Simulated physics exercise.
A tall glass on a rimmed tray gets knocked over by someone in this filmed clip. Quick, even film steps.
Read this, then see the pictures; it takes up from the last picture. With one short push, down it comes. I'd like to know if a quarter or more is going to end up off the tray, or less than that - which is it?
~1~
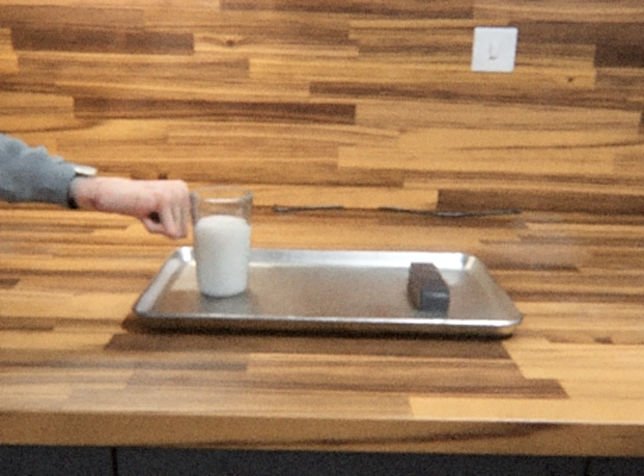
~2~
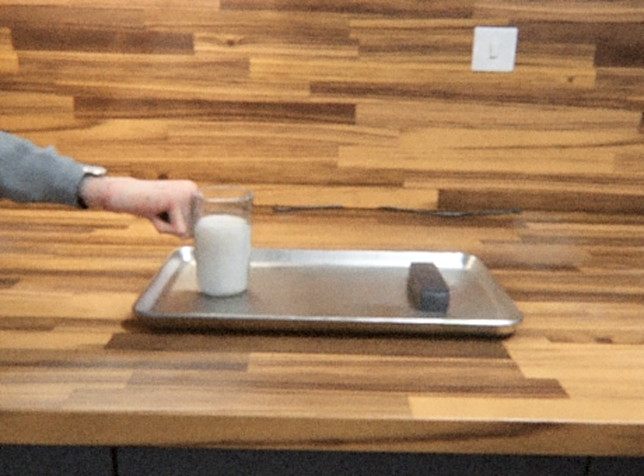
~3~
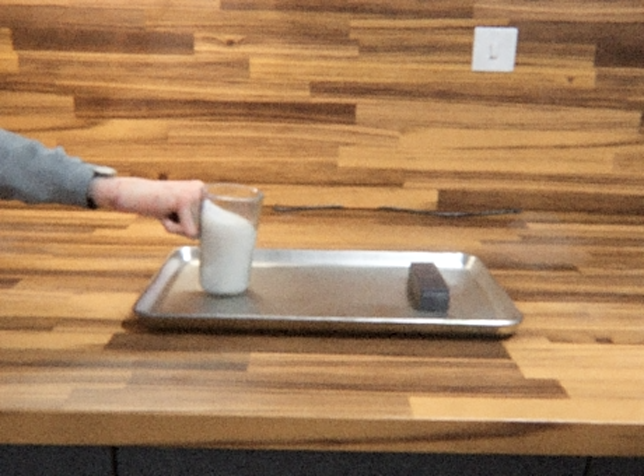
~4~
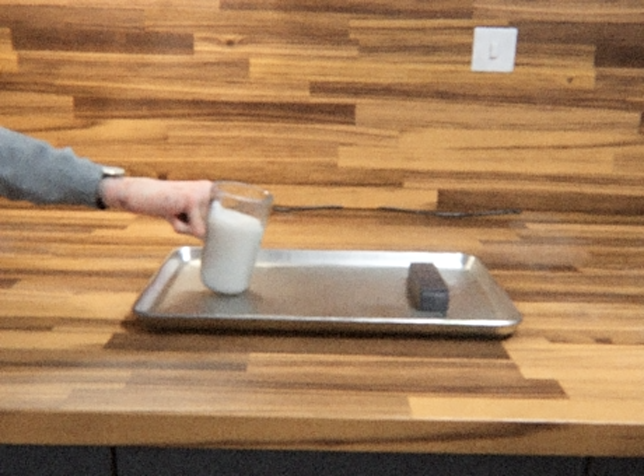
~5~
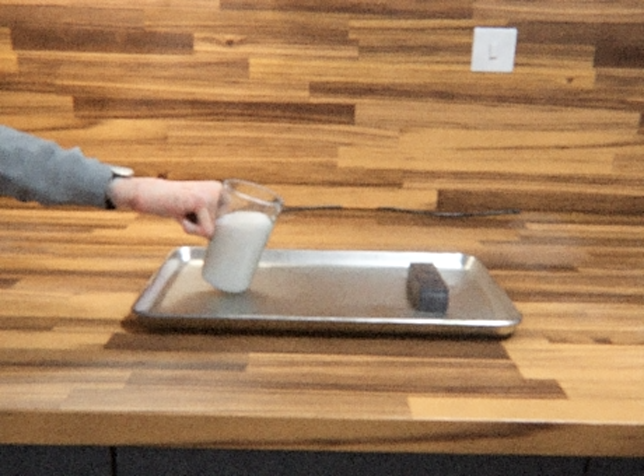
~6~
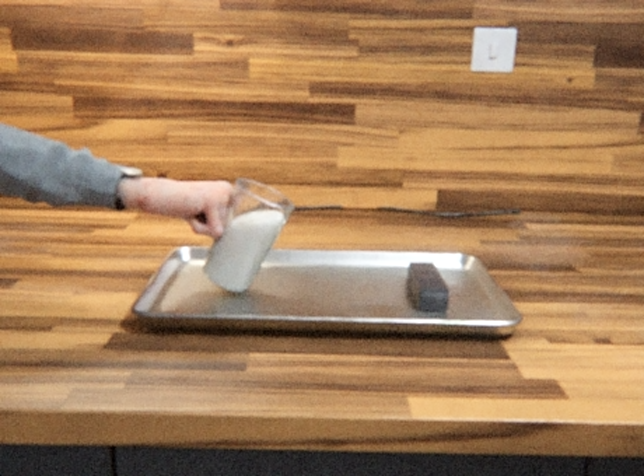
Under a quarter flows away.
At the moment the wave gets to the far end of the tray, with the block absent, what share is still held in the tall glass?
Roughly 60 per cent.
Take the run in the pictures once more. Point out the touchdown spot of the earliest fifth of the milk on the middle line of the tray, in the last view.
Around (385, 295).
A moment on, the tall glass is falling and 100 per cent is in the glass, 0 on the tray and 0 above or beyond its rim.
Next, the tall glass lies on its side and 87 per cent is in the glass, 4 on the tray and 9 above or beyond its rim.
Then the tall glass lies on its side and 50 per cent is in the glass, 38 on the tray and 12 above or beyond its rim.
Later the tall glass lies on its side and 25 per cent is in the glass, 69 on the tray and 6 above or beyond its rim.
In the end 94 per cent is held by tray and glass, 6 is off the tray.
